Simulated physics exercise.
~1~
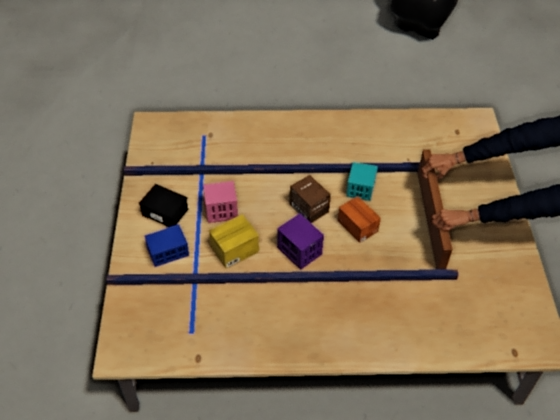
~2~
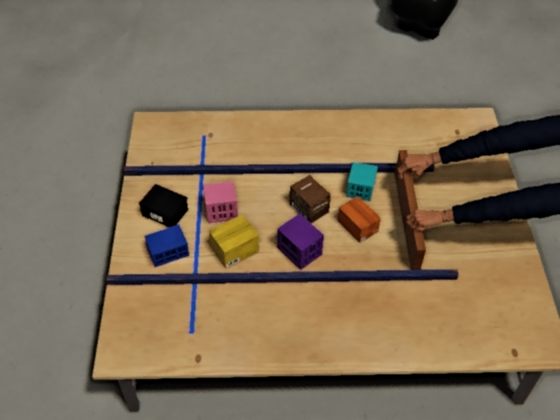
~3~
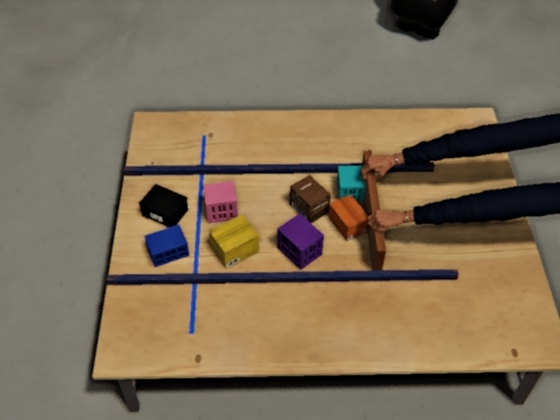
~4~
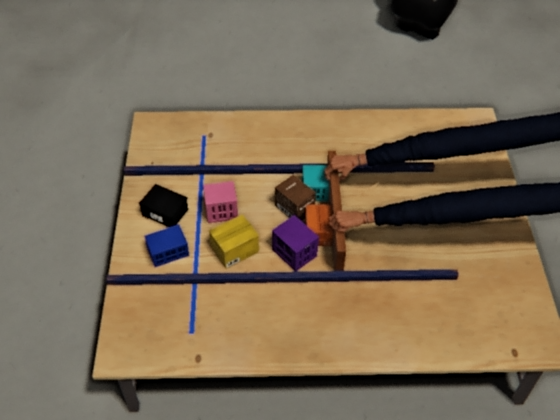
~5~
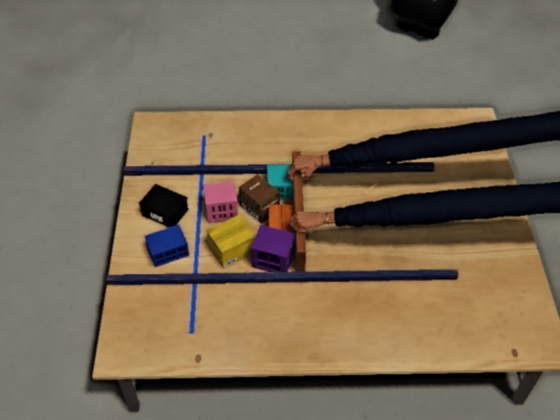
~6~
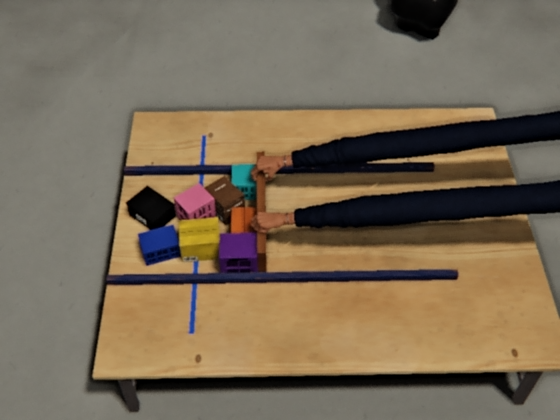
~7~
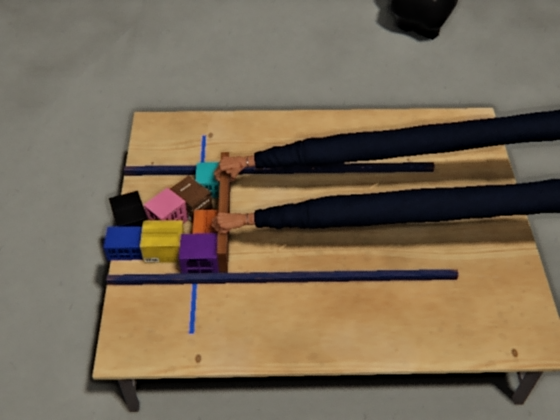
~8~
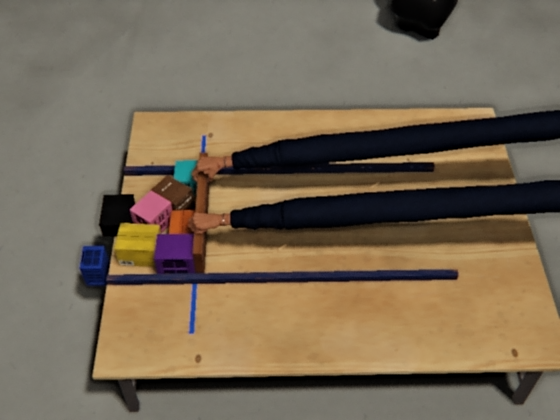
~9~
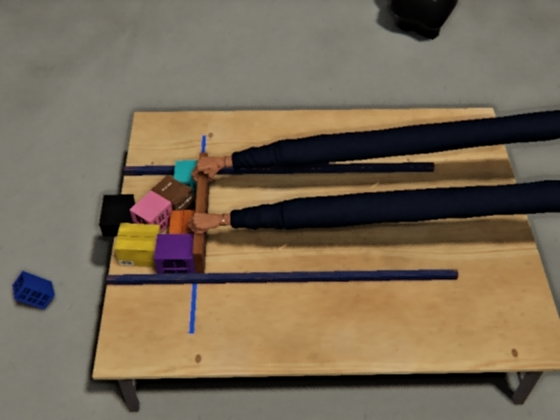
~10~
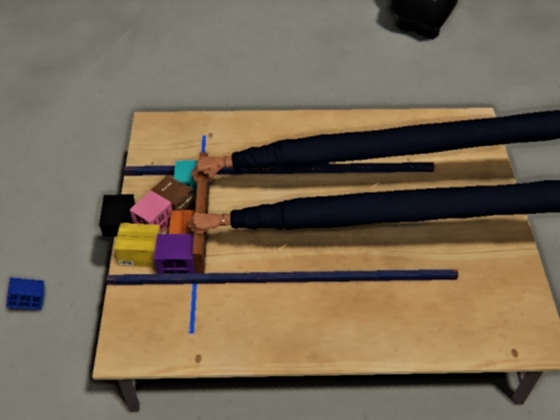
A wooden plank, pushed left by two hands across a table between dark rails, gathers the colourful boxes into a cluster and stops at the blue tape line. The blue crate tips off the left edge and lands on the floor, while the others stay on the table.
